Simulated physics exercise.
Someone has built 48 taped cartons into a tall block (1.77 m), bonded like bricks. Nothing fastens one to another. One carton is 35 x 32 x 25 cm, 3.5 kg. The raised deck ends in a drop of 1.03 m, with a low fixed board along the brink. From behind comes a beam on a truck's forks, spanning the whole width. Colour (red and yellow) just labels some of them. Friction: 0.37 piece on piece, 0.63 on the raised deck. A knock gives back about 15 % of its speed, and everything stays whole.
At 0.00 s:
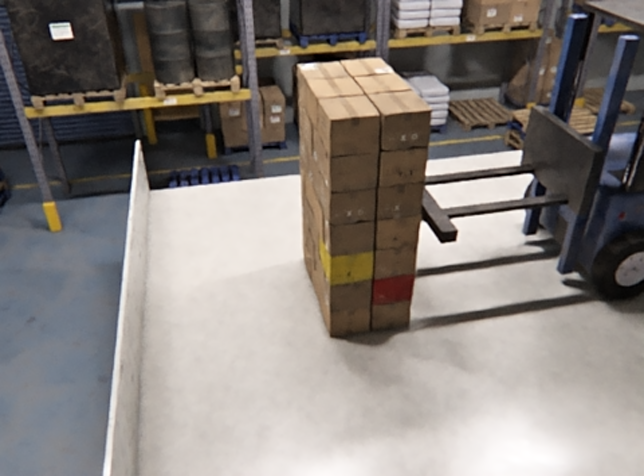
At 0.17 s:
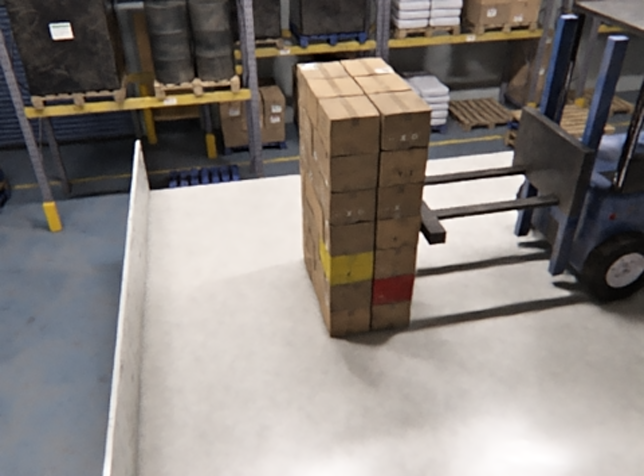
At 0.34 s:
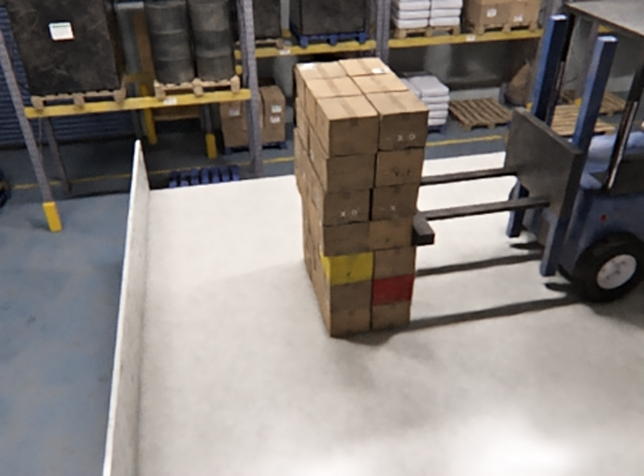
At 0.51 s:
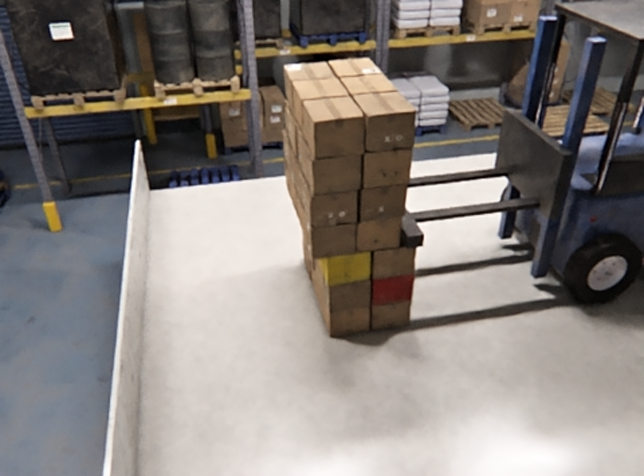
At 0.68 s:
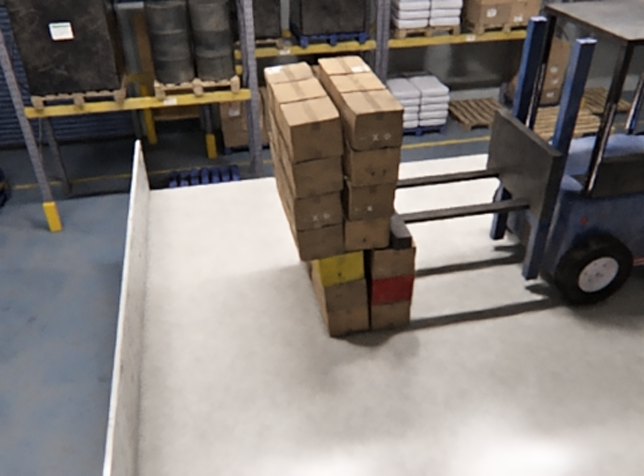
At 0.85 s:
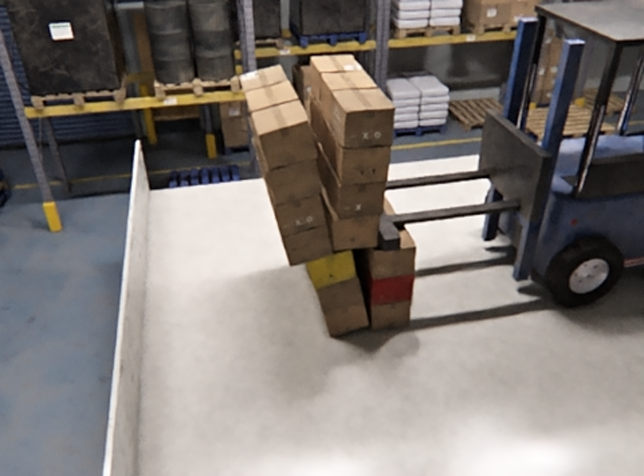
The clip opens on a tall block of taped cartons in a warehouse, as a forklift on the right moves its forks toward it. The beam pushes the upper cartons leftward over the lower ones, then the block splits into two columns, the left one leaning and the yellow-marked carton tilting.
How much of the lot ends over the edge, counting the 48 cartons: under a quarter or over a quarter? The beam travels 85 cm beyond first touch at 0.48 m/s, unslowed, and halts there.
Under a quarter of them.
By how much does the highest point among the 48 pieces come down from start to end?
Roughly 60 cm.
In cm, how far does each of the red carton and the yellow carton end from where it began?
About: Red 0, yellow 100.
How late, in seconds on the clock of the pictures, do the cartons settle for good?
Near 4.5 s.
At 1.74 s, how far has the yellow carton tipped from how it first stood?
Some 100°.
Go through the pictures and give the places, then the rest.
In the first frame (places mark the middle of the side facing us), beam (448, 237) 11 cm from the stack; red carton (394, 290); yellow carton (352, 269); nothing disturbed.
Beam (437, 239) 24 mm from the stack; red carton (394, 290), in the second frame.
Beam (426, 240) 58 mm in; yellow carton (352, 269); 22 disturbed, none over the edge, in the third frame.
Beam (414, 242) 14 cm in; yellow carton (349, 269); 28 disturbed, none over the edge, in the fourth frame.
Beam (403, 244) 22 cm in; yellow carton (342, 269) leaning 5°; steepest lean 5°, the carton at (276, 180); 37 disturbed, none over the edge, in the fifth frame.
Beam (391, 245) 30 cm in; yellow carton (333, 270) leaning 11°; red carton (394, 290); 37 disturbed, none over the edge, in the sixth frame.
After 1.26 s, none of the 48 cartons over the edge, 37 disturbed; yellow carton leaning 35°.
After 1.74 s, 3 of the 48 cartons over the edge; yellow carton on its side.
At rest (4.5 s), 3 of the 48 cartons over the edge; yellow carton on its side; red carton unmoved. That is 6 per cent. As the last picture would show them, middles, yellow carton near (234, 321), red carton near (390, 283).
